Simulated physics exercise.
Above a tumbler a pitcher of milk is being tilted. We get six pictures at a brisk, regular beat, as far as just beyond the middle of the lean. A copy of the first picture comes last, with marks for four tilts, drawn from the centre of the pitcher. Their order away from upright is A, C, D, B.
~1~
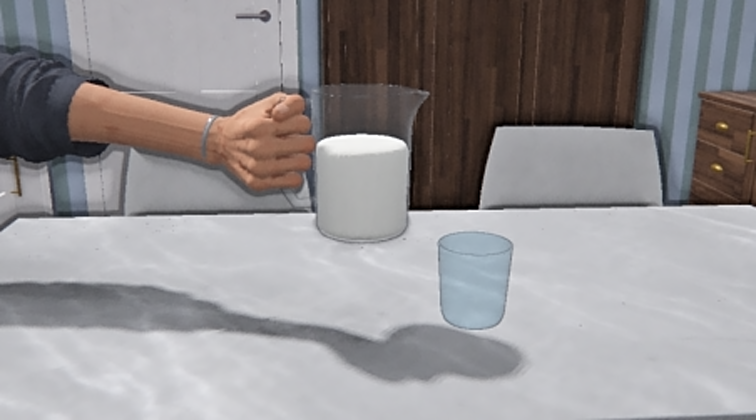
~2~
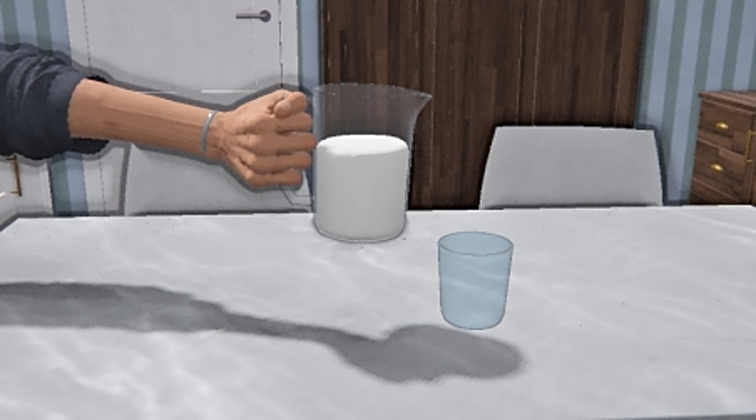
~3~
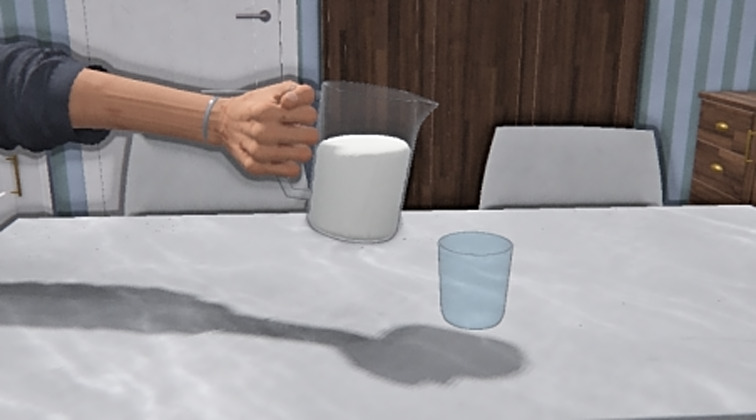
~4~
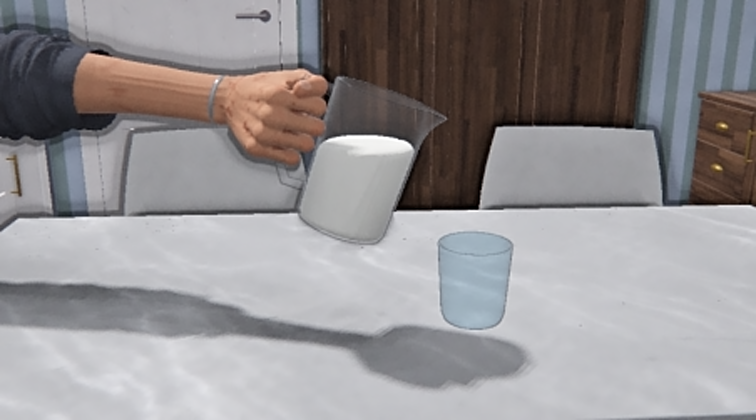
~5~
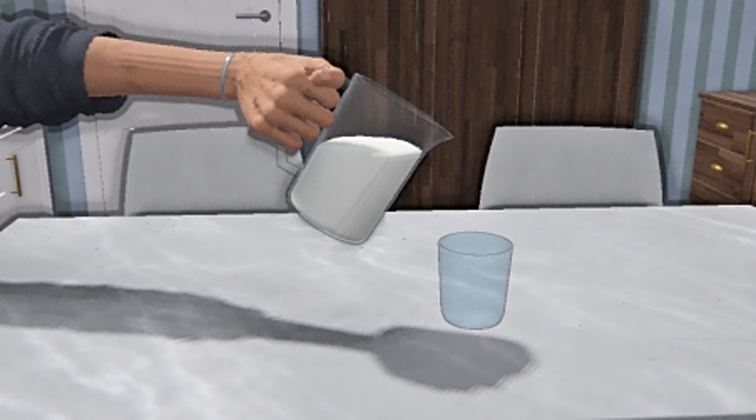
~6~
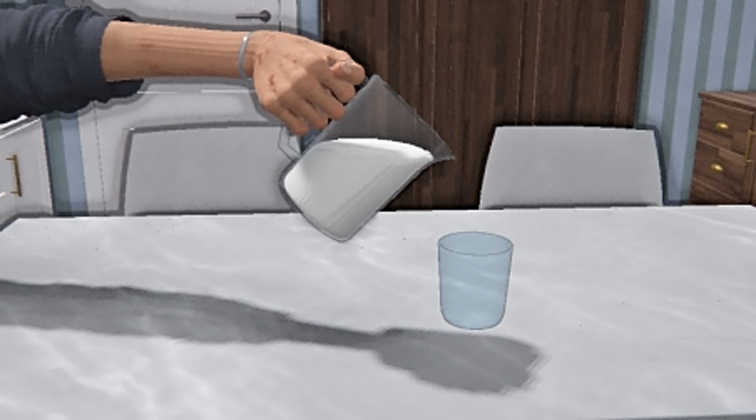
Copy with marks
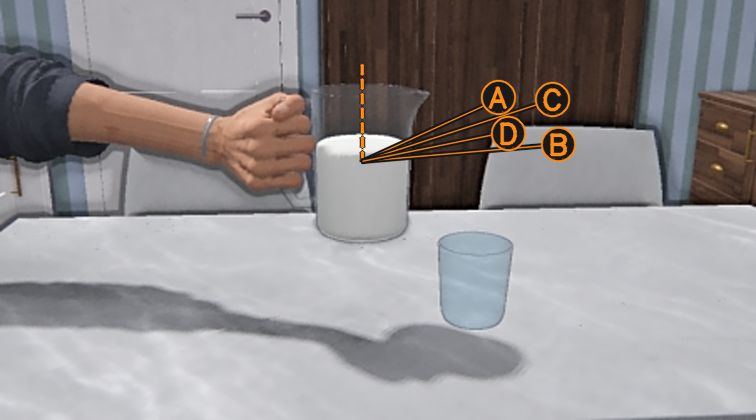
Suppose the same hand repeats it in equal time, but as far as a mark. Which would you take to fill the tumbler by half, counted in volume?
Tilt A does it best.
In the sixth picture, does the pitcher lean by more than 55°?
No, it does not.
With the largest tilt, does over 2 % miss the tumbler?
Yes, it does.
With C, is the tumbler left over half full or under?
Over half.
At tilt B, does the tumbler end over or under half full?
Over.
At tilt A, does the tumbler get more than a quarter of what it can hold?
Yes, it does.
On the marked copy, A at (483, 106); B at (541, 145); C at (536, 104); D at (491, 135).
Choosing A, the tumbler ends with about 49 % of what it can hold.
Choosing B, the tumbler ends with about 84 % of what it can hold; 25 % of the milk is spilt.
Choosing C, the tumbler ends with about 72 % of what it can hold; 3 % of the milk is spilt.
Choosing D, the tumbler ends with about 79 % of what it can hold; 14 % of the milk is spilt.
